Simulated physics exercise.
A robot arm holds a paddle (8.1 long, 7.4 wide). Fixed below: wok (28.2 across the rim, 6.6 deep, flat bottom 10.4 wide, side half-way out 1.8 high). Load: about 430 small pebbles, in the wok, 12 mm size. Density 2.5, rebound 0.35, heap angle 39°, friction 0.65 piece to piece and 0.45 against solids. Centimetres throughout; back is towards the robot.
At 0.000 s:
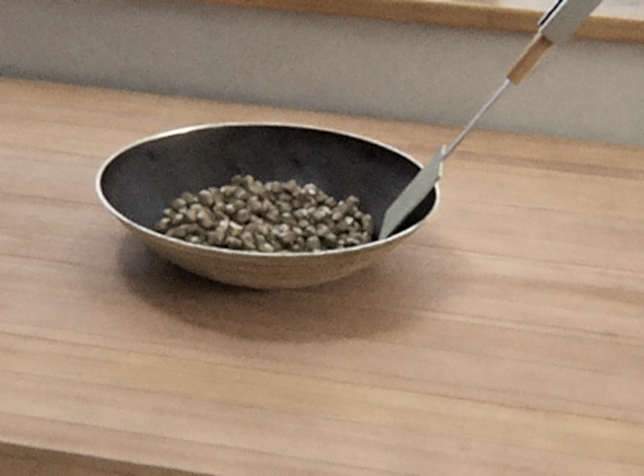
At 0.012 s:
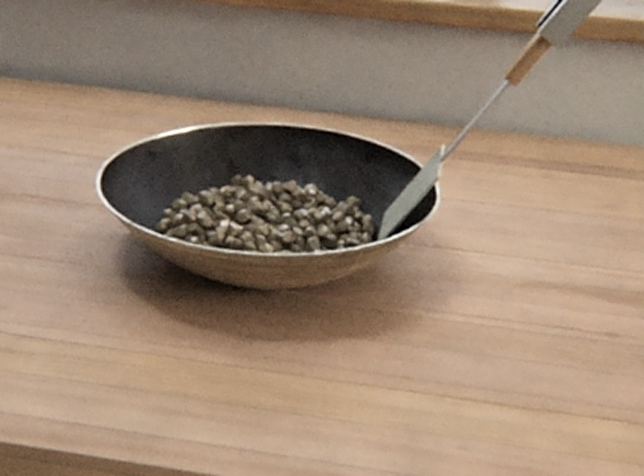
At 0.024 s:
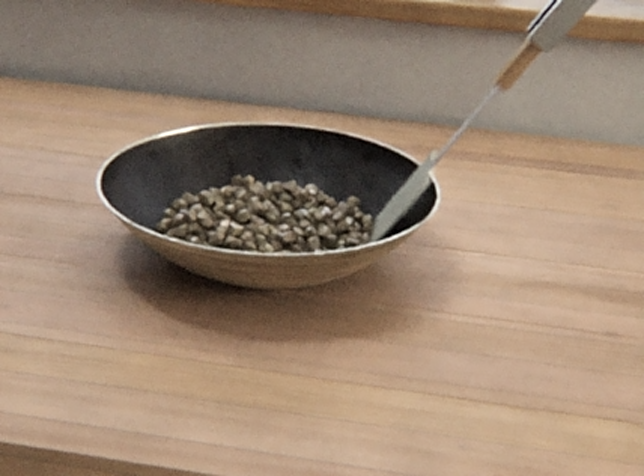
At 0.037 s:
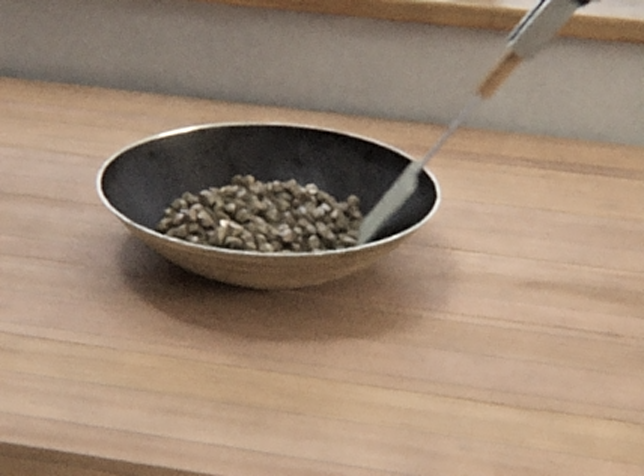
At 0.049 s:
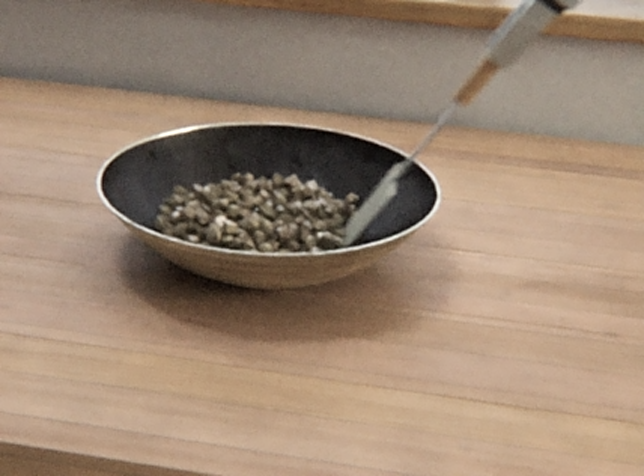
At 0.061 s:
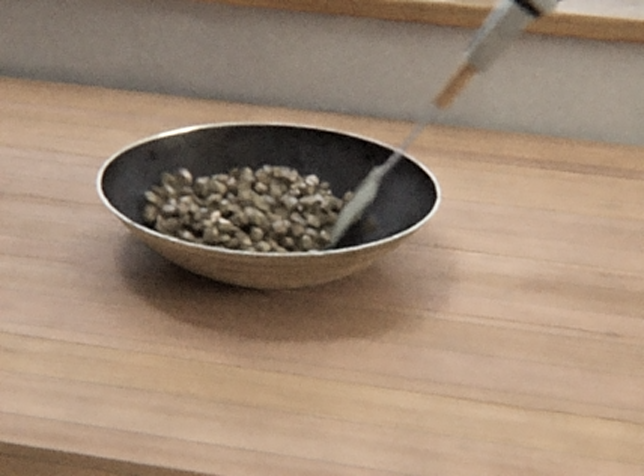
On a wooden counter, a dark wok holds a heap of small brownish pebbles, with a robot-held paddle resting inside its right edge. The paddle stays almost still at first, then slides a short way left into the pebbles, pushing the heap slightly toward the left side.
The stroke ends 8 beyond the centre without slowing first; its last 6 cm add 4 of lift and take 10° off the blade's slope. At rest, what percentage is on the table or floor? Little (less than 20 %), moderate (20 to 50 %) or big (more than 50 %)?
On the table or floor the share is moderate, 20 to 50 %.
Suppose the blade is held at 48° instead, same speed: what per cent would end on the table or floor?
It would be near 30 per cent.
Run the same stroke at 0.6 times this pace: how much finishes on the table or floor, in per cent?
Some 25 per cent.
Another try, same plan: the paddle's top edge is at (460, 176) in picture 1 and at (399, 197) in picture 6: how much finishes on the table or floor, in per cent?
About 25 per cent.
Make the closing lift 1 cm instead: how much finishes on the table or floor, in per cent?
About 35 per cent.
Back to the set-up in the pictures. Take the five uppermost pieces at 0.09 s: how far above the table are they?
About 7 cm.
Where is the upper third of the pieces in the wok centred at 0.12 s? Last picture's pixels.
At about (200, 187).
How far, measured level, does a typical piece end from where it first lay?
Roughly 7 cm.
After 0.09 s, sloping 58°, highest piece 8 above the table; 427 in the wok.
After 0.12 s, sloping 56°, highest piece 11 above the table; 423 in the wok, 4 on the blade or in flight.
After 0.34 s, sloping 48°, highest piece 19 above the table; 291 in the wok, 43 on the table or floor, 93 on the blade or in flight.
After 1.39 s, sloping 48°, highest piece 6 above the table; 290 in the wok, 137 on the table or floor.
In the end, 290 in the wok, 137 on the table or floor. That is 32 % on the table or floor.
